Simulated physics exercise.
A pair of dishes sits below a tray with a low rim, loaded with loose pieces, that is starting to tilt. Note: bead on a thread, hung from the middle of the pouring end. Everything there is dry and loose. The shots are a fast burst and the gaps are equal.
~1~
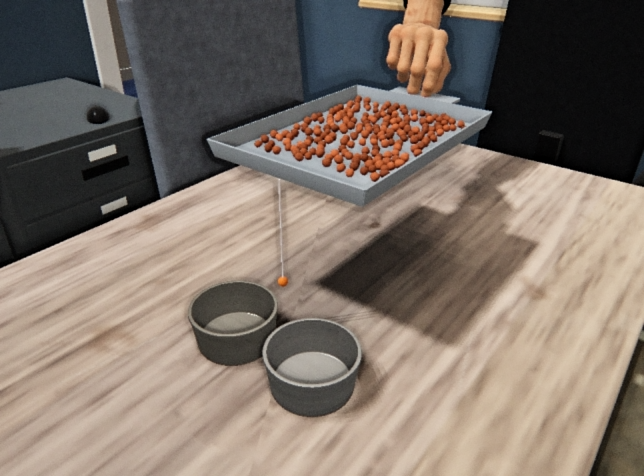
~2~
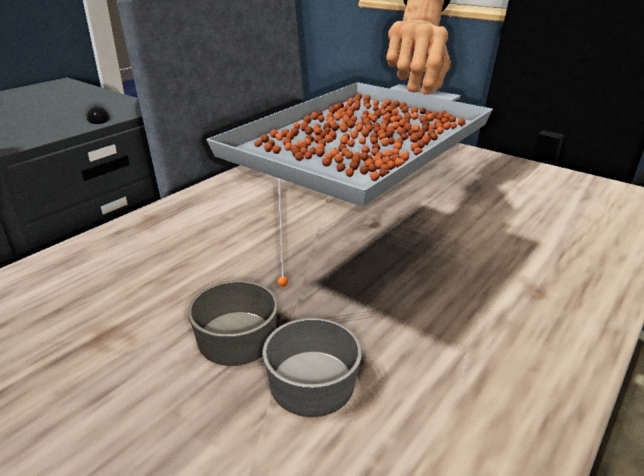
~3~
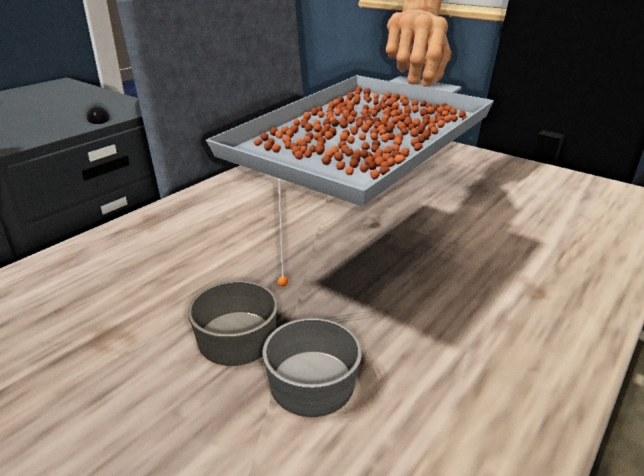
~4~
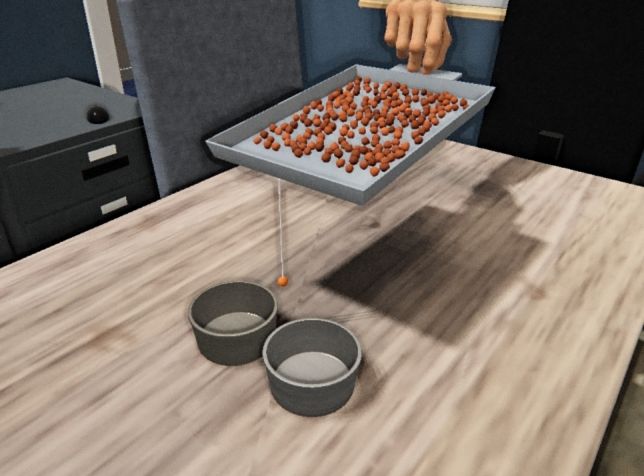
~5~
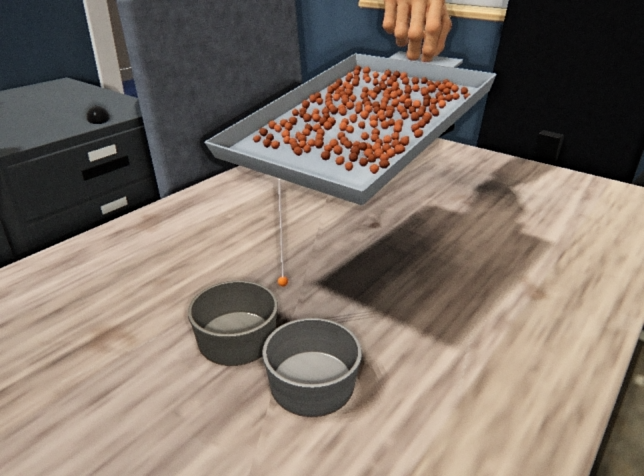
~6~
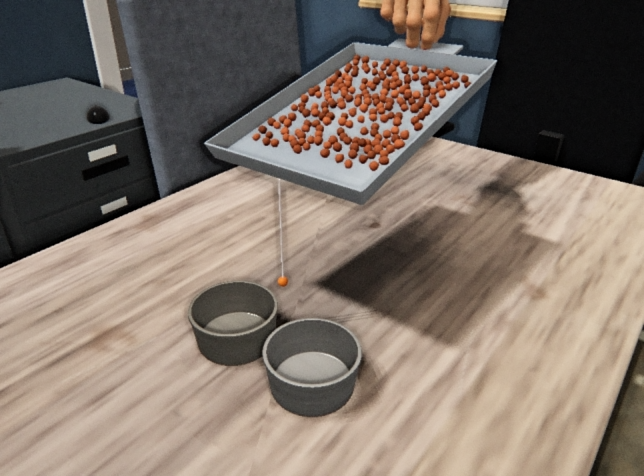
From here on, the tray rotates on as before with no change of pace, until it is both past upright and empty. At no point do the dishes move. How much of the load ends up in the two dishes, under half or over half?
Most of the load is not lost.
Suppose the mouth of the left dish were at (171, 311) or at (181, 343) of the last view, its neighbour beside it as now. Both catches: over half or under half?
Placing 1: A minority of it. Placing 2: A minority of it.
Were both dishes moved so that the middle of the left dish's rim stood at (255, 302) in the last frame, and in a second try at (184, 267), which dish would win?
First the dish on the left, then right.
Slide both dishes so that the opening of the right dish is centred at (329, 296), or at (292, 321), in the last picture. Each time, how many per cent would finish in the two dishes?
Around 0 % followed by around 60 %.
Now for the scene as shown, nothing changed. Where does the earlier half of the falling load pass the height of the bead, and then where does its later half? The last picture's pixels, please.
The early half goes through (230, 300), the late half through (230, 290).
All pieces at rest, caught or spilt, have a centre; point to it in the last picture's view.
Once nothing moves, the middle sits near (231, 337).
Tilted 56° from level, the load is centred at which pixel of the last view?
The middle of the load sits near (280, 142).
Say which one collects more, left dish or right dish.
That would be the left of the two, then.
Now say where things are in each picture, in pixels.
In the first picture, corners of the pouring end near (214, 139) and (363, 187), level; middle of the load near (369, 130), clay pellets; left dish near (203, 342); right dish near (282, 392); bead on its thread near (283, 282).
In the second picture, corners of the pouring end near (213, 139) and (363, 186), level; middle of the load near (369, 129).
In the third picture, corners of the pouring end near (213, 139) and (363, 186), tipped barely, level across its low end; middle of the load near (369, 124).
In the fourth picture, corners of the pouring end near (212, 140) and (362, 186), tipped a little, level across its low end; middle of the load near (369, 117).
In the fifth picture, corners of the pouring end near (211, 141) and (361, 187), tipped a little, level across its low end; middle of the load near (368, 109).
In the sixth picture, corners of the pouring end near (211, 142) and (360, 187), tipped a little, level across its low end; middle of the load near (367, 102); left dish near (203, 342); right dish near (282, 392).
Shortly afterwards, tray tipped steeply; all but a few on the tray; only a few in the air.
Next, tray tipped right over; all but a few on the tray; only a few in the right dish; only a few in the left dish; a little outside both; only a few in the air.
Some moments later, tray tipped past a quarter turn; near a quarter in the right dish; near half in the left dish; near a third outside both.
In the end, tray tipped past a quarter turn; near a quarter in the right dish; near half in the left dish; near a third outside both.
